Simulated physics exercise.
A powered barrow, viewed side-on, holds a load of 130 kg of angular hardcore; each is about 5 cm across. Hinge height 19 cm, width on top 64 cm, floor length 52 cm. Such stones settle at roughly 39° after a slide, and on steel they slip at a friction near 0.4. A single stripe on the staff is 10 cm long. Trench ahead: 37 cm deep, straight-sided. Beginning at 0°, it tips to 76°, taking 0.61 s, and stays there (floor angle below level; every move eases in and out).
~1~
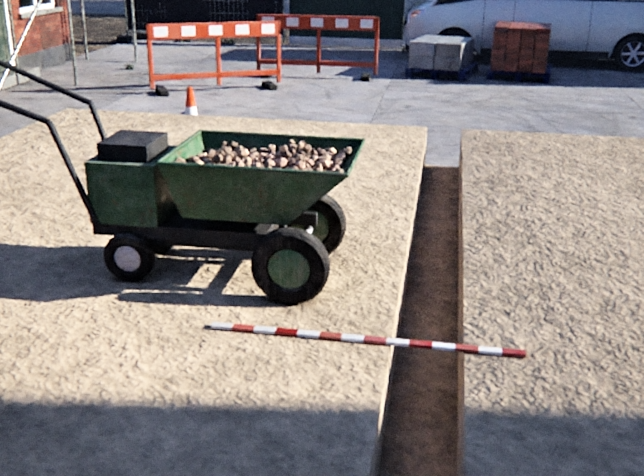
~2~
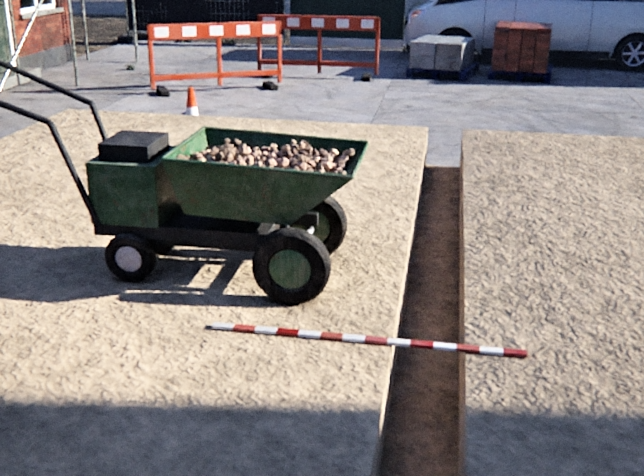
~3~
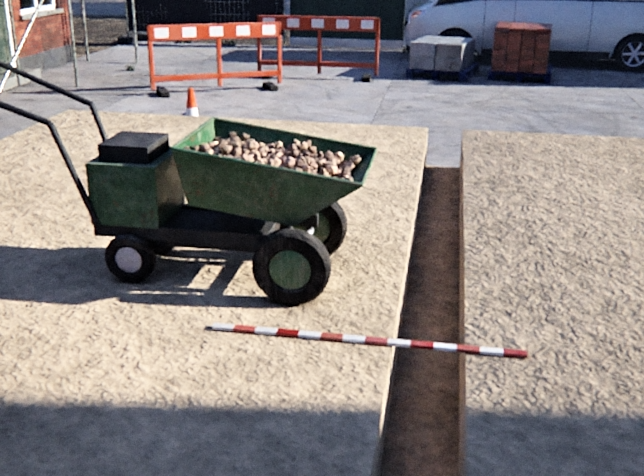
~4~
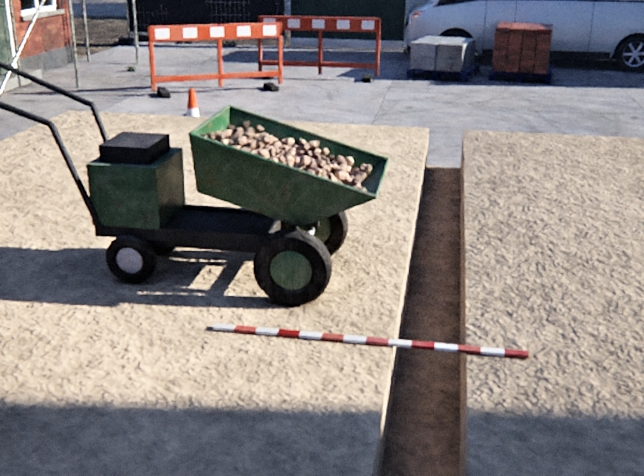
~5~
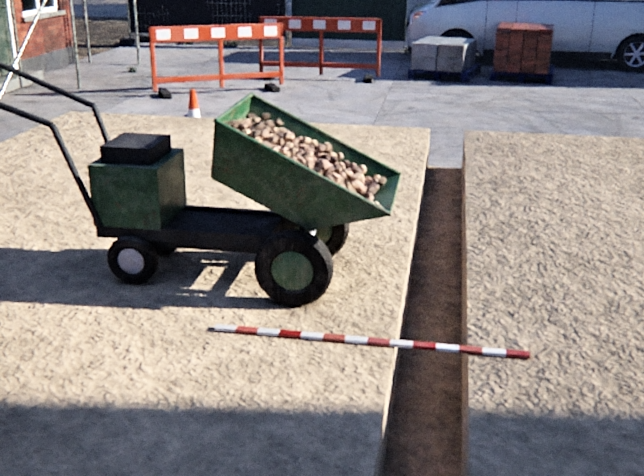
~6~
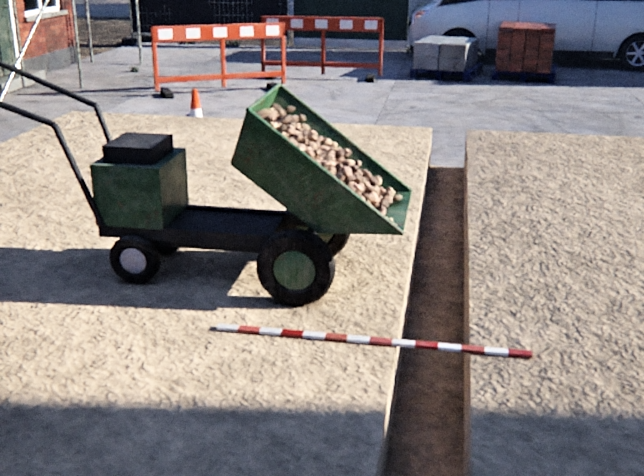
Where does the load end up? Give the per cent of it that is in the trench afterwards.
Some 90 per cent of it.
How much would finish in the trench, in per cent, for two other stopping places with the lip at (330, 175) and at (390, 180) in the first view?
Around 90 and then 25 percent.
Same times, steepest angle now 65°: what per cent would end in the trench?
I'd guess some 85 in a hundred.
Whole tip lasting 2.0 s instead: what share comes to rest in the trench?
Close to 100 per cent then.
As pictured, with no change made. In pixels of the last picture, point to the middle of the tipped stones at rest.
Somewhere near pixel (441, 335).
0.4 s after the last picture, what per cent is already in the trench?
I'd say near 40 per cent at that time.
Then, 0.2 s after the last picture the floor is at 65°, 100 % in the tray; the foremost stones are at (411, 258).
Then, 0.4 s after the last picture the floor is at 76°, 59 % in the tray, 41 % in the trench; the foremost stones are at (470, 300).
Then, 0.8 s after the last picture the floor is at 76°, 3 % in the tray, 87 % in the trench, 10 % past the trench; the foremost stones are at (600, 294).
Then, 2.7 s after the last picture the floor is at 76°, 0 % in the tray, 90 % in the trench, 10 % past the trench; the foremost stones are past the picture's edge.
